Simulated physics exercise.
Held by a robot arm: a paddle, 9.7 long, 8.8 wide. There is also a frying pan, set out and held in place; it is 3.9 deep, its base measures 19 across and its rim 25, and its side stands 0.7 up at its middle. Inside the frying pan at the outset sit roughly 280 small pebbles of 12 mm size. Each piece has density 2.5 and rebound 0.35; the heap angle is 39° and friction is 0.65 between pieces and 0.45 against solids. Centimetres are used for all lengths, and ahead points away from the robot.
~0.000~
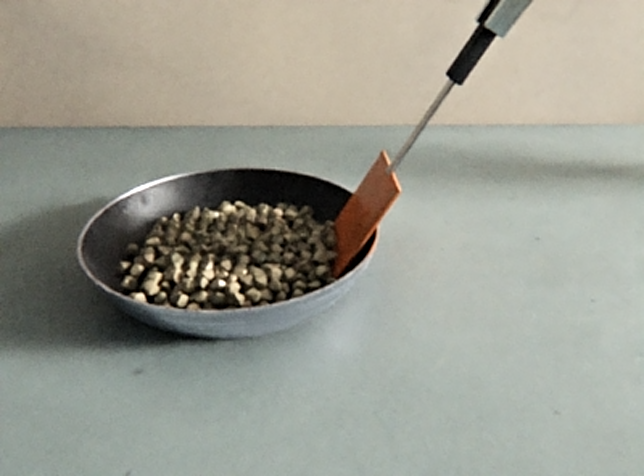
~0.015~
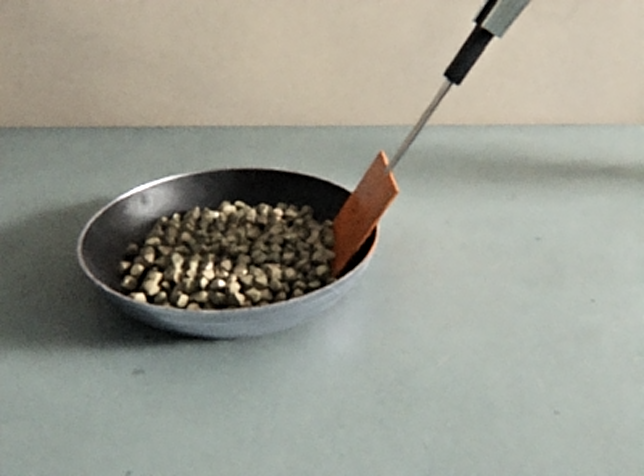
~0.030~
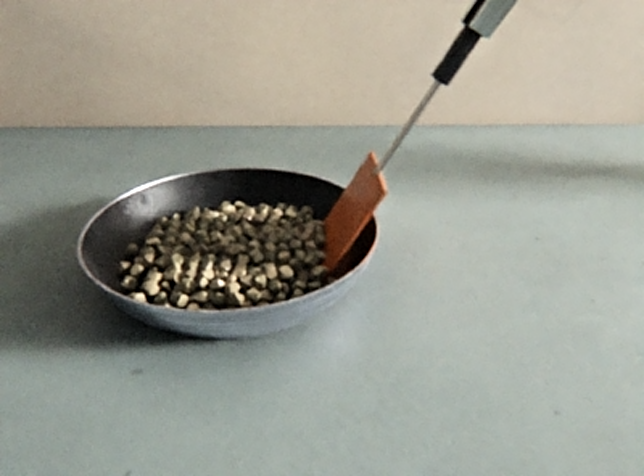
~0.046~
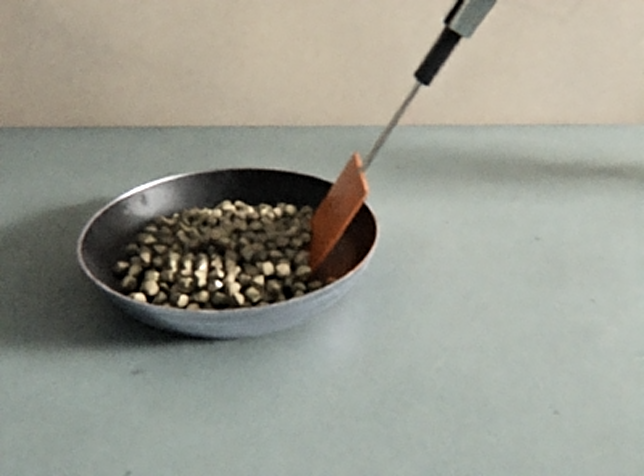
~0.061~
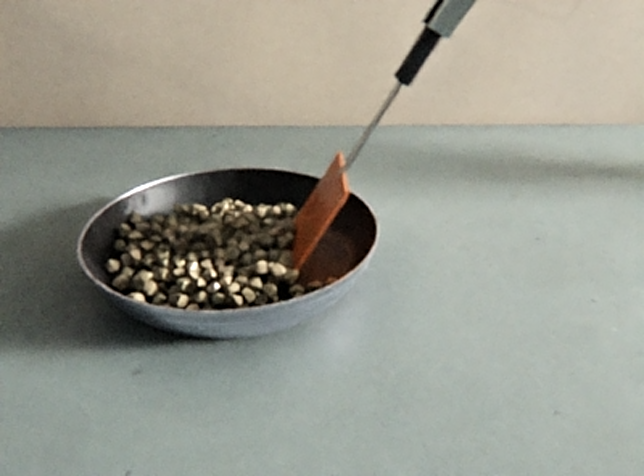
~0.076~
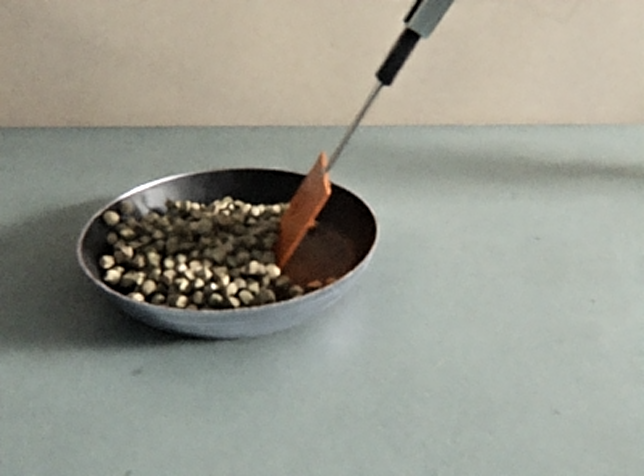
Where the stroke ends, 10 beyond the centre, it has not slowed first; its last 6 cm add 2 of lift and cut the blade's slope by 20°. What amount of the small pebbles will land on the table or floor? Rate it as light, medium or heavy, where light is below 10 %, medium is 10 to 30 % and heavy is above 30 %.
Rating: Heavy.
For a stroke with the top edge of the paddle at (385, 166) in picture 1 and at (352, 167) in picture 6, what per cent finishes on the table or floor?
Some 25 percent ends up on the table or floor.
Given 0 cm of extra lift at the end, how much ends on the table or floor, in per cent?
About 35 %.
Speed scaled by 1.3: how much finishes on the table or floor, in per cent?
The share would be near 35 in a hundred.
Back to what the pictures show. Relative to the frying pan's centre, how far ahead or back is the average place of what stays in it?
I'd put it at roughly 3.5 cm toward the front.
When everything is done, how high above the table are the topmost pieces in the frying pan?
Top of the heap: Roughly 4.0 cm above the table top.
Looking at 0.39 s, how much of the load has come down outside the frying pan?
Estimate: About 25 percent.
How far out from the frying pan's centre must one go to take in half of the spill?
That distance comes to about 22 cm.
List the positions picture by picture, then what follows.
In the first frame, the paddle top edge at (391, 169), sloping 60°; upper third of the load around (240, 244), from x 125 to 330, top at y 205; 279 in the frying pan.
In the second frame, the paddle top edge at (389, 169), sloping 60°; upper third of the load around (240, 244), from x 125 to 330, top at y 205.
In the third frame, the paddle top edge at (379, 170), sloping 60°; upper third of the load around (244, 242), from x 125 to 330, top at y 205.
In the fourth frame, the paddle top edge at (362, 170), sloping 60°; upper third of the load around (233, 240), from x 120 to 330, top at y 205.
In the fifth frame, the paddle top edge at (344, 170), sloping 60°; upper third of the load around (220, 239), from x 110 to 330, top at y 205.
In the sixth frame, the paddle top edge at (326, 171), sloping 60°; upper third of the load around (205, 240), from x 105 to 330, top at y 205; 279 in the frying pan.
After 0.12 s, sloping 60°, highest piece 7 above the table; 278 in the frying pan, 1 on the blade or in flight.
After 0.17 s, sloping 54°, highest piece 8 above the table; 276 in the frying pan, 3 on the blade or in flight.
After 0.39 s, sloping 40°, highest piece 16 above the table; 173 in the frying pan, 64 on the table or floor, 42 on the blade or in flight.
After 1.44 s, sloping 40°, highest piece 4 above the table; 175 in the frying pan, 104 on the table or floor.
In the end, 175 in the frying pan, 104 on the table or floor. That is 37 % on the table or floor.
